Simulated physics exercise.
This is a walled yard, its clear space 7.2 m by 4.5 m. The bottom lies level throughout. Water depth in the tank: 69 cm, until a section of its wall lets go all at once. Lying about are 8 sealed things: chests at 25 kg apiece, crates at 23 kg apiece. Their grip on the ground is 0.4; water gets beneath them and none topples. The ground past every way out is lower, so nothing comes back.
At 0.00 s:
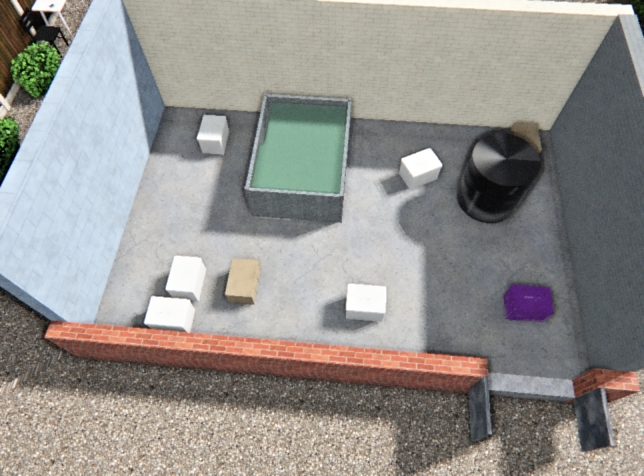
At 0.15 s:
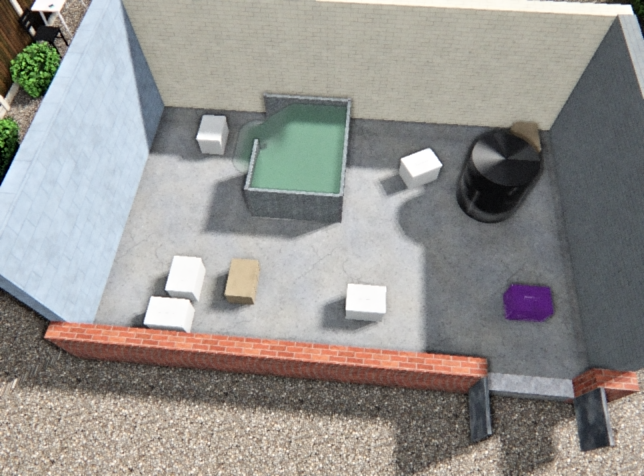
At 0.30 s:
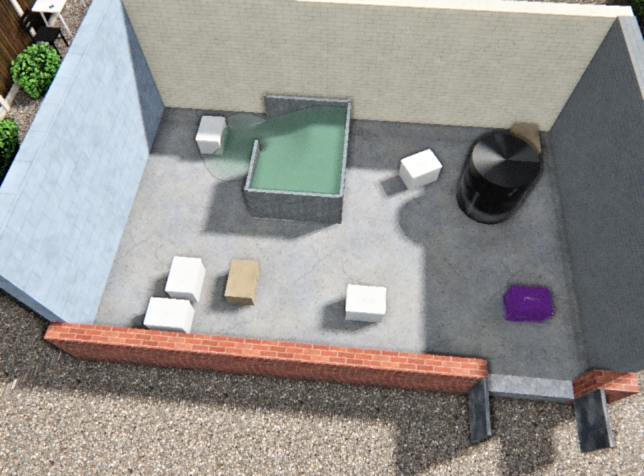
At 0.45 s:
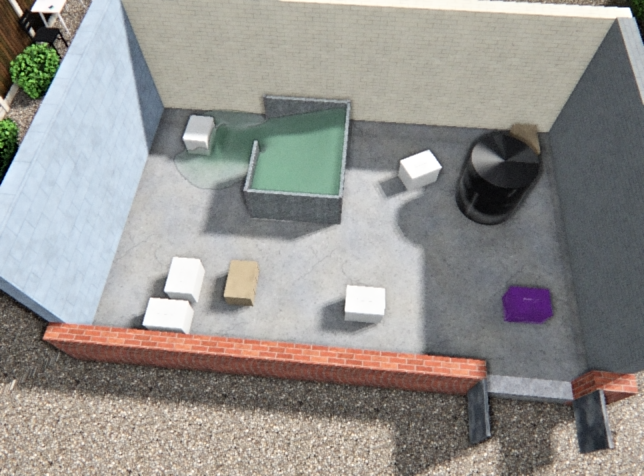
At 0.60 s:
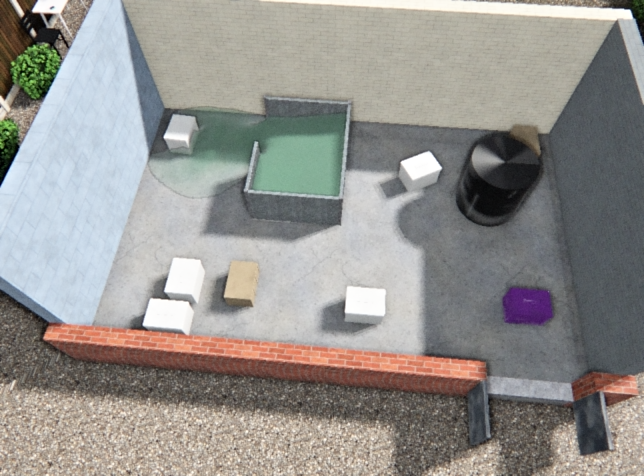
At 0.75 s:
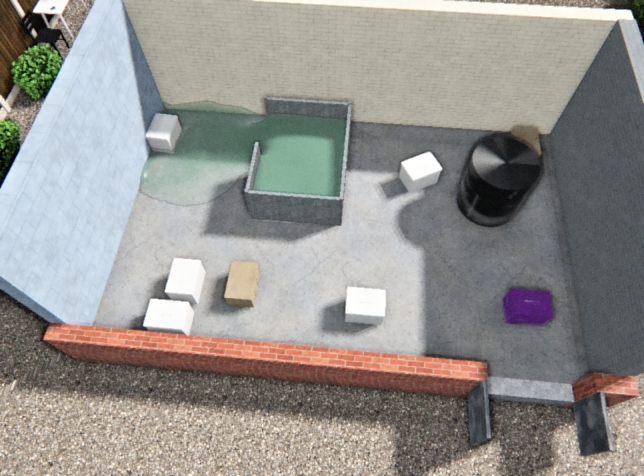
A walled yard holds a tank whose green water spreads left, pushing a white box leftward.
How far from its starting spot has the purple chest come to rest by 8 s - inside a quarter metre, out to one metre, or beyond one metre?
It hardly moves.
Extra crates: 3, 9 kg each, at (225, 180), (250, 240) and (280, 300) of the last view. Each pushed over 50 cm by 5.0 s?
Respectively: Greater, greater, greater.
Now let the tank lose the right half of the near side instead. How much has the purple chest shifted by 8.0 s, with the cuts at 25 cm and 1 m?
My answer is that the purple chest is flushed far out.
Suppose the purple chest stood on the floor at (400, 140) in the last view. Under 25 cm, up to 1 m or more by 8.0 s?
In the end it keeps its place.
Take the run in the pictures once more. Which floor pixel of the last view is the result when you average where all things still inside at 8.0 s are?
Averaged position, last view: Near pixel (428, 260).
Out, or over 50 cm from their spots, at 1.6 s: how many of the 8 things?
I make it 1.
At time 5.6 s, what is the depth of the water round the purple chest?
Roughly 1 cm deep.
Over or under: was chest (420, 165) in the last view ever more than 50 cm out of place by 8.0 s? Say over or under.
Below the mark.
After 1.6 s the purple chest is near (532, 303), 0.0 m from its start, aground; 0 of 8 are out; 1 afloat.
After 3.6 s the purple chest is near (532, 303), 0.0 m from its start, aground; 0 of 8 are out; 2 afloat.
After 5.6 s the purple chest is near (532, 303), 0.0 m from its start, aground; 0 of 8 are out; 1 afloat.
After 8.0 s the purple chest is near (532, 302), 0.0 m from its start, aground; 0 of 8 are out; 0 afloat.
